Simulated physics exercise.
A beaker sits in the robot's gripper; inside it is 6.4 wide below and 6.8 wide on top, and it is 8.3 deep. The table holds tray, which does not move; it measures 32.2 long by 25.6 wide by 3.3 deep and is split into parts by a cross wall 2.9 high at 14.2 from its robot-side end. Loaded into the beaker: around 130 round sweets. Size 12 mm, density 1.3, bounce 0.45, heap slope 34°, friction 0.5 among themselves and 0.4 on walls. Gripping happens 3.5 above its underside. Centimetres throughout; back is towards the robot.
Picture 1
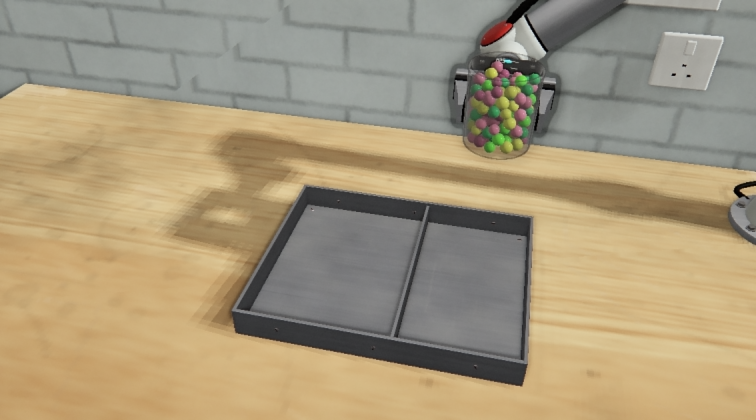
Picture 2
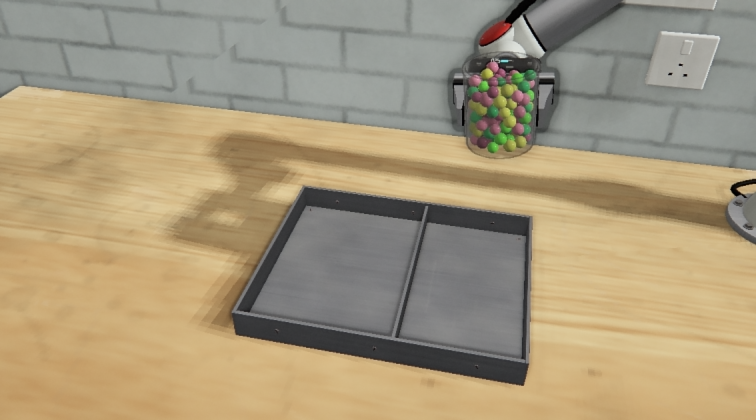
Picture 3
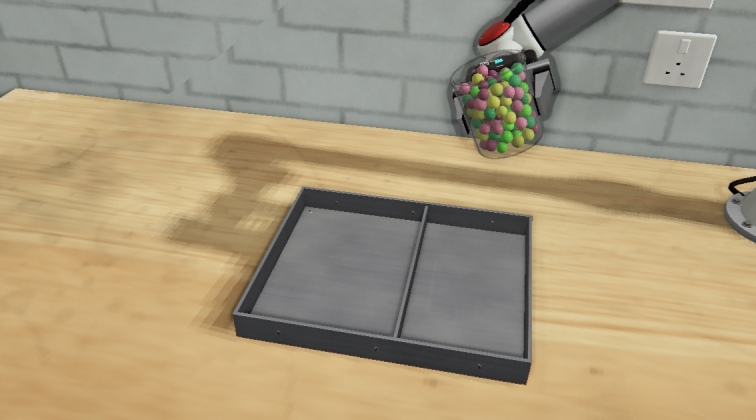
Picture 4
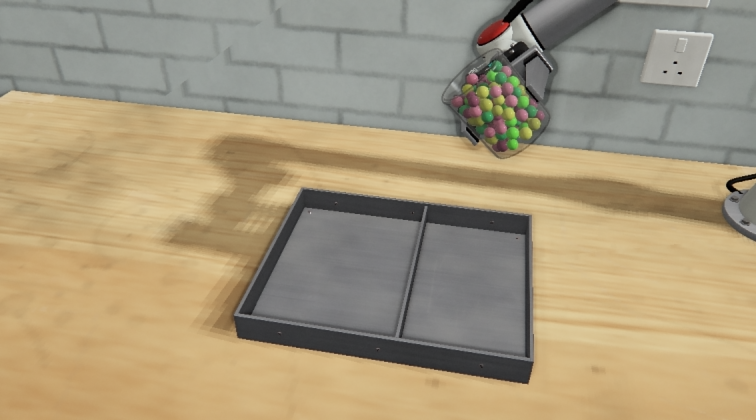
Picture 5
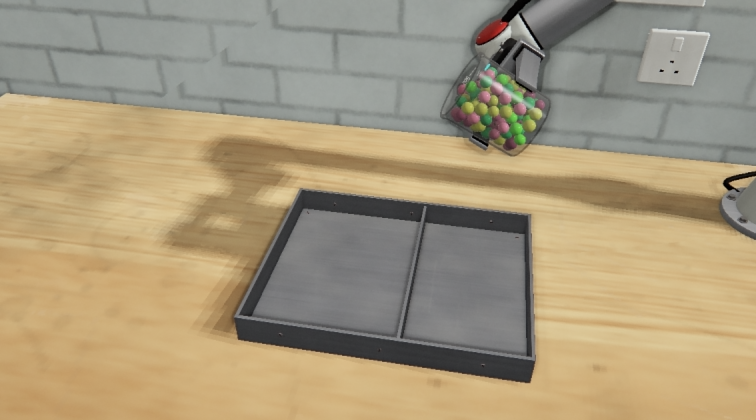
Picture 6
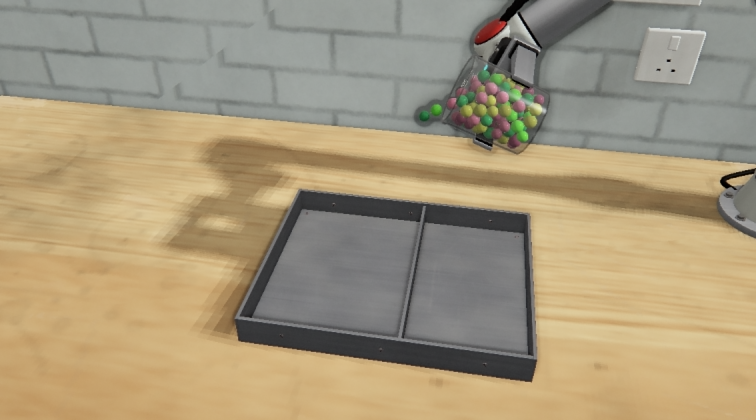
A robot arm held a clear beaker full of colorful round sweets above a wooden table with a divided gray tray, then tilted it steadily to the left until a few green ones emerged at its mouth.
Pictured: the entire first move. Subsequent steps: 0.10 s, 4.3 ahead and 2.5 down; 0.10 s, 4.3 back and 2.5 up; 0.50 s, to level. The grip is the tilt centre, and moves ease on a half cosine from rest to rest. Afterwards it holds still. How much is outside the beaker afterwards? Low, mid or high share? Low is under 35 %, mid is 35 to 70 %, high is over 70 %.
A low share.
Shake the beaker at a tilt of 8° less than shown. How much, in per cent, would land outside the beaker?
Roughly 15 in a hundred.
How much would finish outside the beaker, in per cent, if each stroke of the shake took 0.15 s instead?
It would come to around 15 %.
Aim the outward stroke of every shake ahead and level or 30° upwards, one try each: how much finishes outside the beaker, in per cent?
First try some 50 %, second try some 80 %.
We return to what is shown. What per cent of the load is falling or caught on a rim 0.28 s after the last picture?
My guess is some 20 in a hundred.
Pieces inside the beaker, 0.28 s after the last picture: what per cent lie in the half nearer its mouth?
40 %.
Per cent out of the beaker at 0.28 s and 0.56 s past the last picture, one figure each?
Estimates in order: Close to 20, close to 25.
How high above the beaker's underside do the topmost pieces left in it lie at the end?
I'd say close to 7.5 cm.
Then, 0.28 s later, tilted 64° forward, highest piece 27 above the table; 101 in the beaker, 3 in the far-side part, 26 in flight or on a rim.
Then, 0.56 s later, tilted 12° forward, highest piece 30 above the table; 100 in the beaker, 24 in the far-side part, 3 in the robot-side part, 3 on the table or floor.
Then, 0.90 s later, level, highest piece 29 above the table; 100 in the beaker, 24 in the far-side part, 3 in the robot-side part, 3 on the table or floor.
Then, 1.95 s later, level, highest piece 29 above the table; 100 in the beaker, 24 in the far-side part, 3 in the robot-side part, 3 on the table or floor.
At rest, 100 in the beaker, 24 in the far-side part, 3 in the robot-side part, 3 on the table or floor. That is 23 % outside the beaker.
